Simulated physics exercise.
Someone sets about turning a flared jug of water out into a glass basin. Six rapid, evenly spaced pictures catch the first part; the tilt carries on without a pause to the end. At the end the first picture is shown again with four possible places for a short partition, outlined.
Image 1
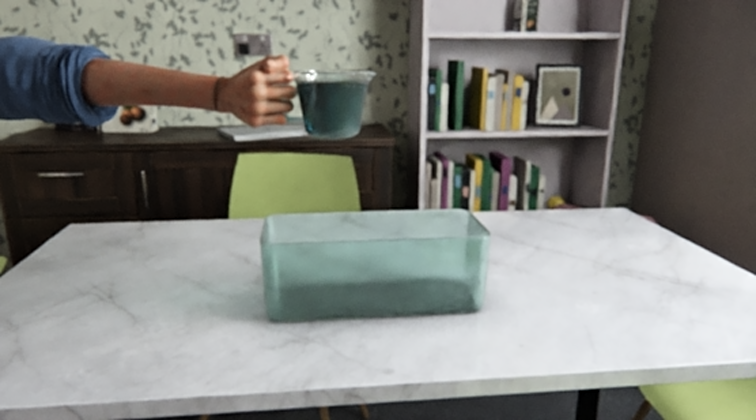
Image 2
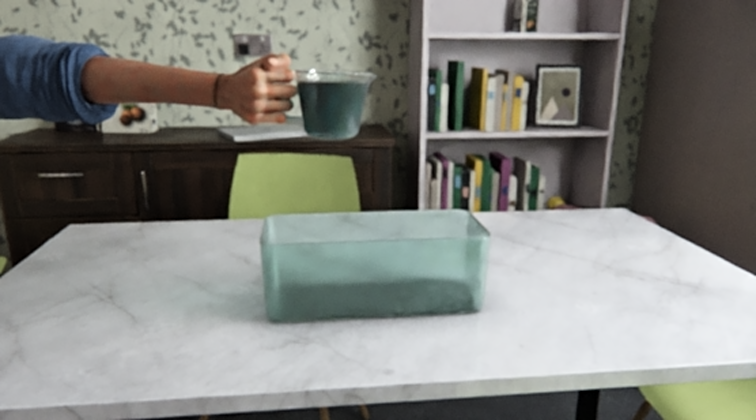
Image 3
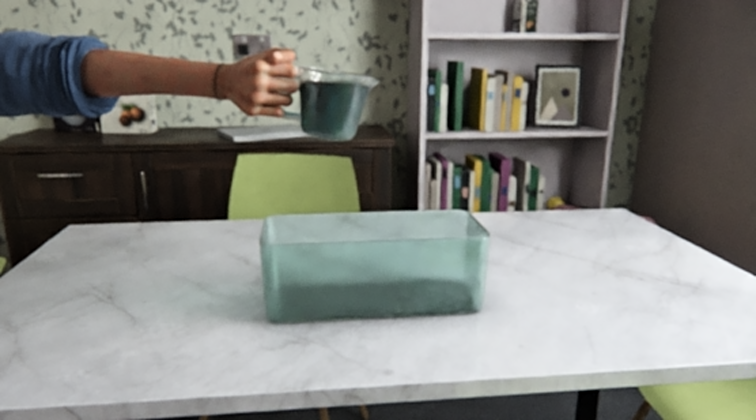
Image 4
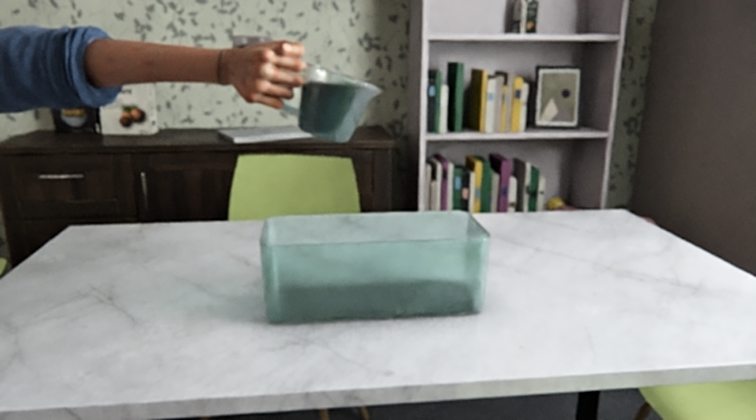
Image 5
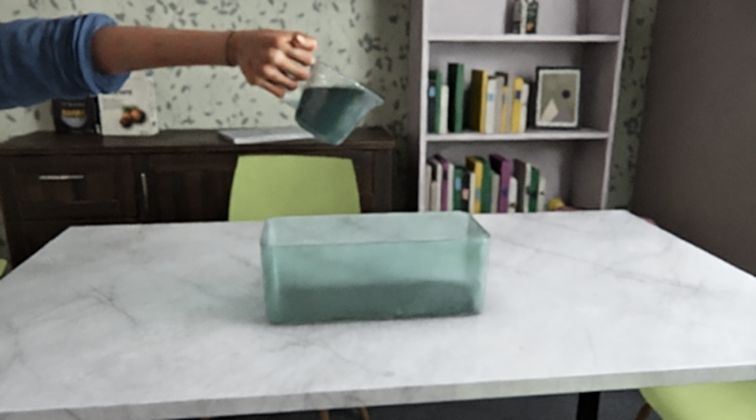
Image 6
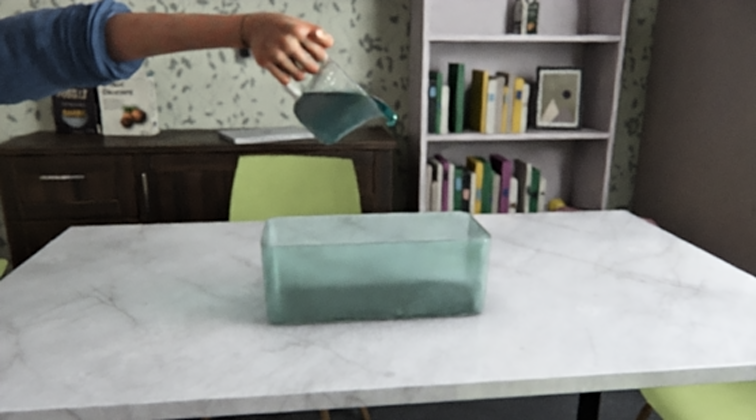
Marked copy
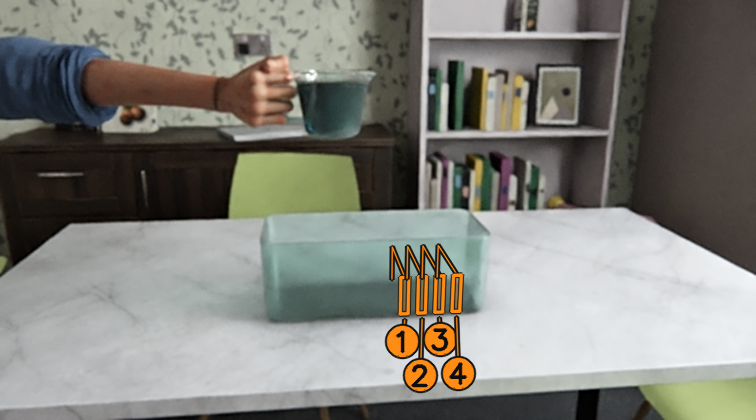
A hand held a clear jug of blue-green water above a glass basin on a marble-topped table, then gradually tilted it to the right until water began to come over the lip.
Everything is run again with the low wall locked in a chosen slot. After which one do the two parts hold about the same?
I would pick place 2.
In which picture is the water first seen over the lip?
Picture 5.
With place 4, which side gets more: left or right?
More ends on the left.
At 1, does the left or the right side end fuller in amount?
The right one.
On the marked copy, 1 at (404, 319); 2 at (422, 318); 3 at (439, 318); 4 at (456, 317).
With 1, about 11 % ends left of the wall and 87 % right of it; 3 % is lost outside.
With 2, about 52 % ends left of the wall and 46 % right of it.
With 3, about 87 % ends left of the wall and 10 % right of it; 3 % is lost outside.
With 4, about 93 % ends left of the wall and 4 % right of it; 3 % is lost outside.
